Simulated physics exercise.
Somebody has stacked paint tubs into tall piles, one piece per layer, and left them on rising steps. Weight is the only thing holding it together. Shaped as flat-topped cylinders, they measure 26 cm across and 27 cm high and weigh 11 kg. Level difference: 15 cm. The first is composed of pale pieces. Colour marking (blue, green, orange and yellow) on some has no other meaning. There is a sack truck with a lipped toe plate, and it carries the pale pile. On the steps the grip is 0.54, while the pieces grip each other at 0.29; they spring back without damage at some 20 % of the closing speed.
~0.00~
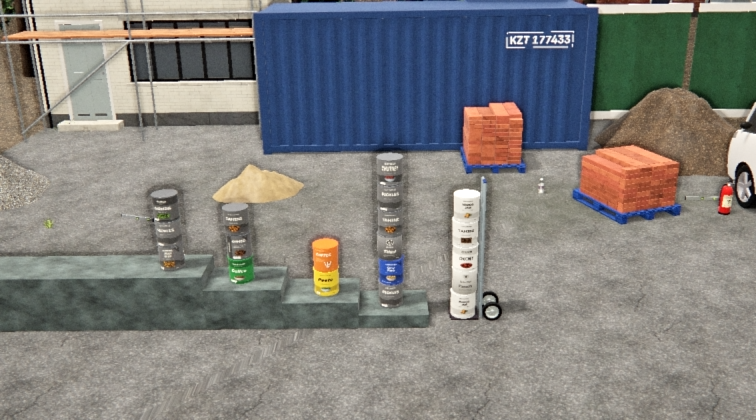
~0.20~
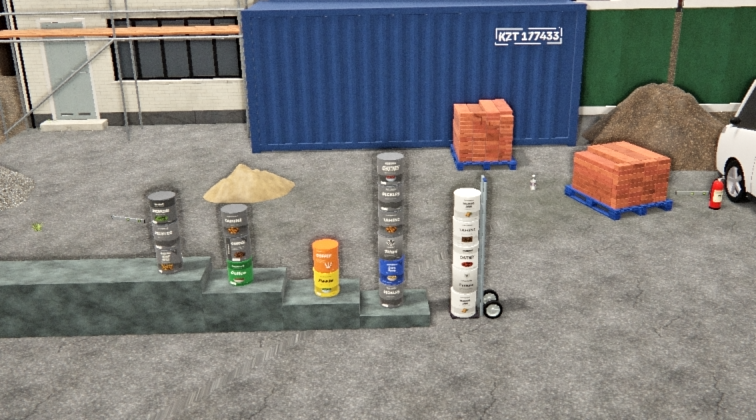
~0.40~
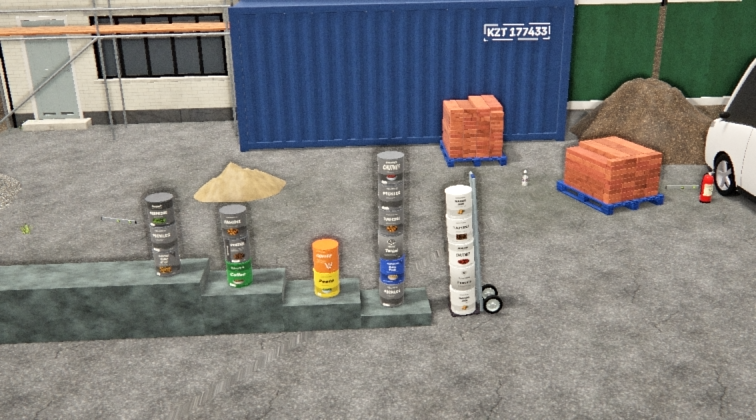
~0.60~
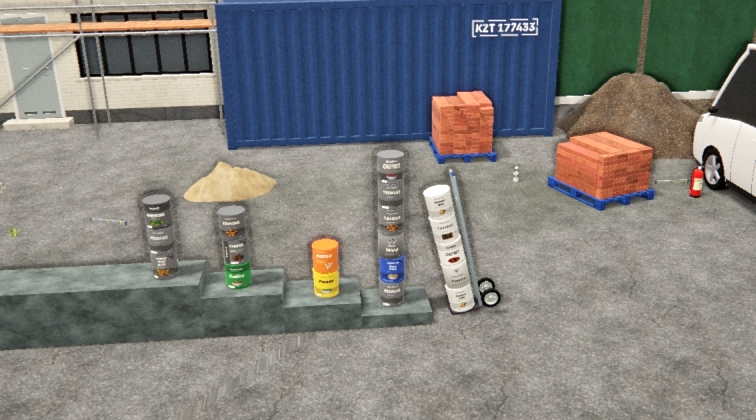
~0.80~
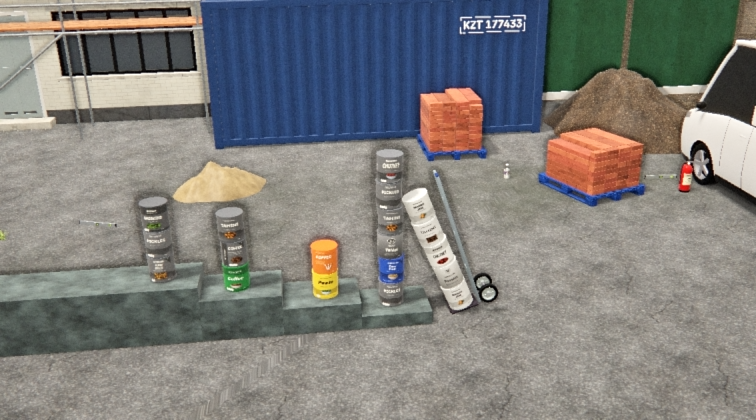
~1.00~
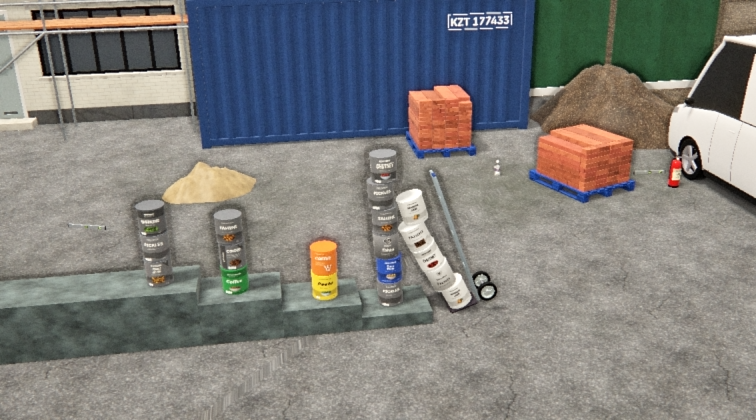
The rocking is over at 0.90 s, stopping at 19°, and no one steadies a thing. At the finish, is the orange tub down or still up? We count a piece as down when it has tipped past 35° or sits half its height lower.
It is down.
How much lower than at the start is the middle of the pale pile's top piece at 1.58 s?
Roughly 20 cm.
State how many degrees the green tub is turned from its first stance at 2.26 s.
Something like 10°, more or less.
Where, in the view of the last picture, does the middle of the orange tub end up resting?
Around (295, 276).
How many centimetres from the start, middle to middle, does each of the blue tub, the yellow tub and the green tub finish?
Shift in cm - blue: 50; yellow: 0; green: 0.
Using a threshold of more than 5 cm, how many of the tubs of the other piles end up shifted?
The number is 10.
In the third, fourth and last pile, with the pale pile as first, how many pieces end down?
From the third pile 1, from the fourth pile 2 and from the last pile 0.
By 1.58 s, 5 of the pale pile down; none of the 14 other tubs down, 6 disturbed; orange tub unmoved; blue tub tilted 20°.
By 2.26 s, 4 of the pale pile down; 4 of the 14 other tubs down; orange tub tilted 36°; blue tub tilted 31°.
By 3.14 s, 4 of the pale pile down; 8 of the 14 other tubs down; orange tub tilted 68°, 17 cm lower; blue tub tilted 38°.
By 3.96 s, 4 of the pale pile down; 8 of the 14 other tubs down; orange tub tilted 68°, 17 cm lower; blue tub on its side.
When it is over (4.7 s), 4 of the pale pile down; 8 of the 14 other tubs down; orange tub tilted 68°, 17 cm lower; blue tub on its side; yellow tub unmoved. In pixels of the last frame, middles, orange tub near (295, 276), blue tub near (353, 270).
